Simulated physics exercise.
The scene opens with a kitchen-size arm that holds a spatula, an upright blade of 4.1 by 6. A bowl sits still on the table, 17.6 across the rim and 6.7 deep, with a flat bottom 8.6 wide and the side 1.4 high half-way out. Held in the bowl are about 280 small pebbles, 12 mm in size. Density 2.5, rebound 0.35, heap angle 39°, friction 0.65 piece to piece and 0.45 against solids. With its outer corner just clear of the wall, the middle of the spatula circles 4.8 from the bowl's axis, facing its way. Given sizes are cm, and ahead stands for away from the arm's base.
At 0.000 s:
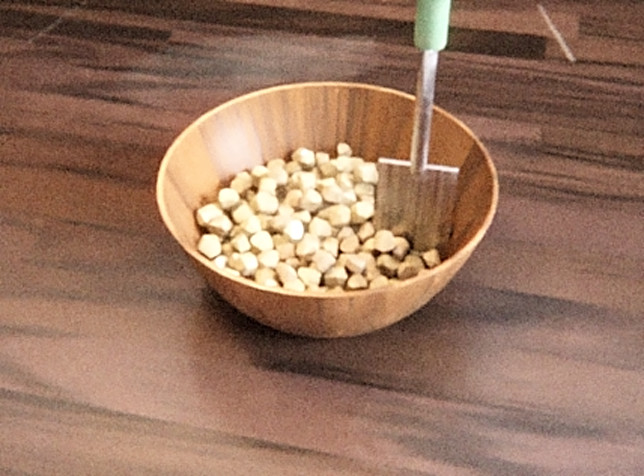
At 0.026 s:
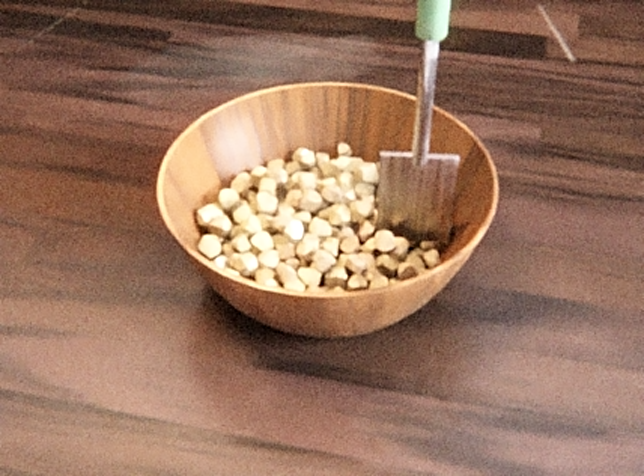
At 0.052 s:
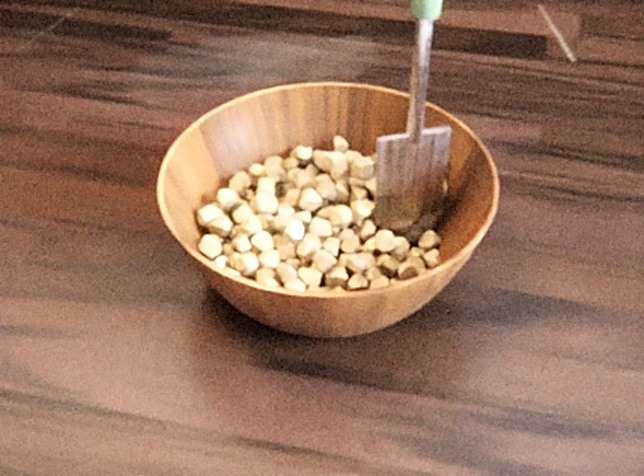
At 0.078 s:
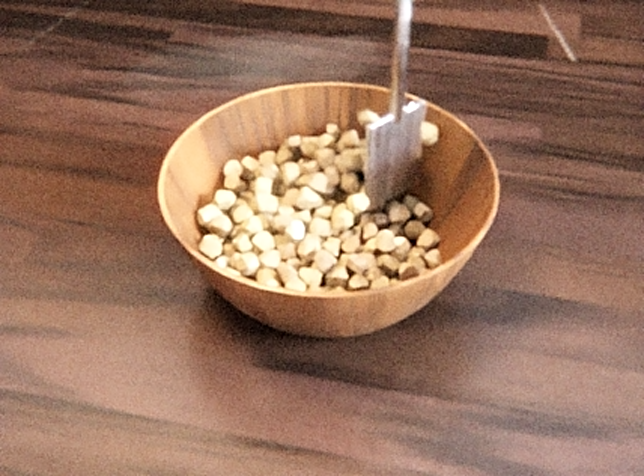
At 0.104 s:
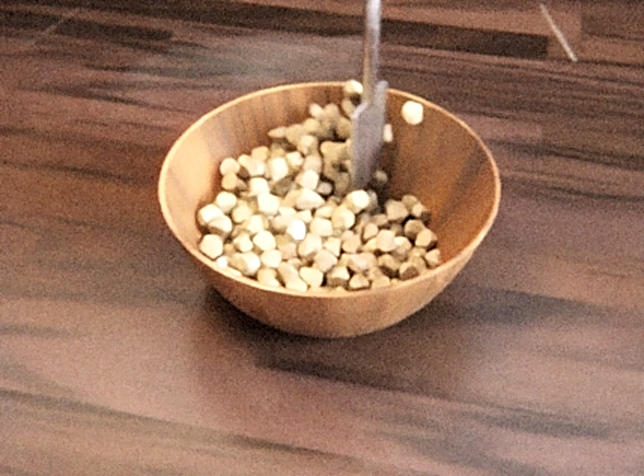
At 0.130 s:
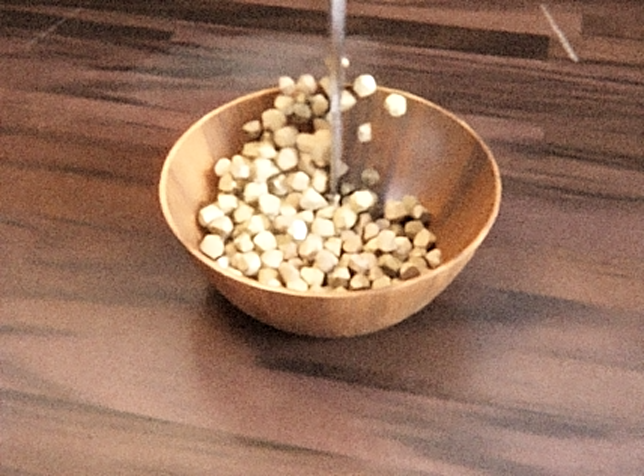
The clip opens on a wooden bowl of small, pale pebbles on a wood-grain table, with a green-handled spatula upright at its right side. The spatula sweeps around toward the back and left, turning edge-on, as pebbles bunch up ahead of it and rise above the far rim, a few separating.
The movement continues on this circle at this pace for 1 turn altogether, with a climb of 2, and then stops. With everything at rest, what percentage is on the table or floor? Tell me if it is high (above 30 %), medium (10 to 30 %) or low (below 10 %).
It is medium, 10 to 30 %.
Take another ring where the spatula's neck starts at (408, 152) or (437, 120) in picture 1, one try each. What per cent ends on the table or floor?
Close to 25 per cent for the first and close to 0 per cent for the second.
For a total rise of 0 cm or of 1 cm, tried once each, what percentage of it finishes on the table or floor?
About 25 and 25 per cent.
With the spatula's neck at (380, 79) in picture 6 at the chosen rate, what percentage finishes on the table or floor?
I'd put it close to 5 per cent.
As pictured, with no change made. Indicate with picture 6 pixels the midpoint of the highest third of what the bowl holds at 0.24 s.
(239, 236), roughly.
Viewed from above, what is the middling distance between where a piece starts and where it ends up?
My guess is close to 2 centimetres.
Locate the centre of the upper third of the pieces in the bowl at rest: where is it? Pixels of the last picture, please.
(366, 234).
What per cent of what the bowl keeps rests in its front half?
Some 50 per cent.
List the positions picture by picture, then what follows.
The spatula neck at (420, 141), 0° round; upper third of the load around (317, 217), from x 205 to 445, top at y 150; 277 in the bowl, in the first picture.
The spatula neck at (422, 131), 8° round; upper third of the load around (317, 216), from x 205 to 445, top at y 150, in the second picture.
The spatula neck at (417, 110), 29° round; upper third of the load around (314, 202), from x 205 to 440, top at y 145, in the third picture.
The spatula neck at (398, 89), 52° round; upper third of the load around (309, 188), from x 205 to 435, top at y 120, in the fourth picture.
The spatula neck at (370, 75), 76° round; upper third of the load around (304, 184), from x 210 to 435, top at y 90, in the fifth picture.
The spatula neck at (336, 68), 99° round; upper third of the load around (288, 173), from x 210 to 435, top at y 65; 277 in the bowl, in the sixth picture.
After 0.24 s, 196° round, highest piece 10 above the table; 264 in the bowl, 13 in flight or on the tool.
After 0.35 s, 293° round, highest piece 9 above the table; 236 in the bowl, 14 on the table or floor, 27 in flight or on the tool.
After 0.60 s, 0° round, highest piece 5 above the table; 225 in the bowl, 52 on the table or floor.
After 1.30 s, 0° round, highest piece 5 above the table; 225 in the bowl, 52 on the table or floor.
In the end, 225 in the bowl, 52 on the table or floor. That is 19 % on the table or floor.
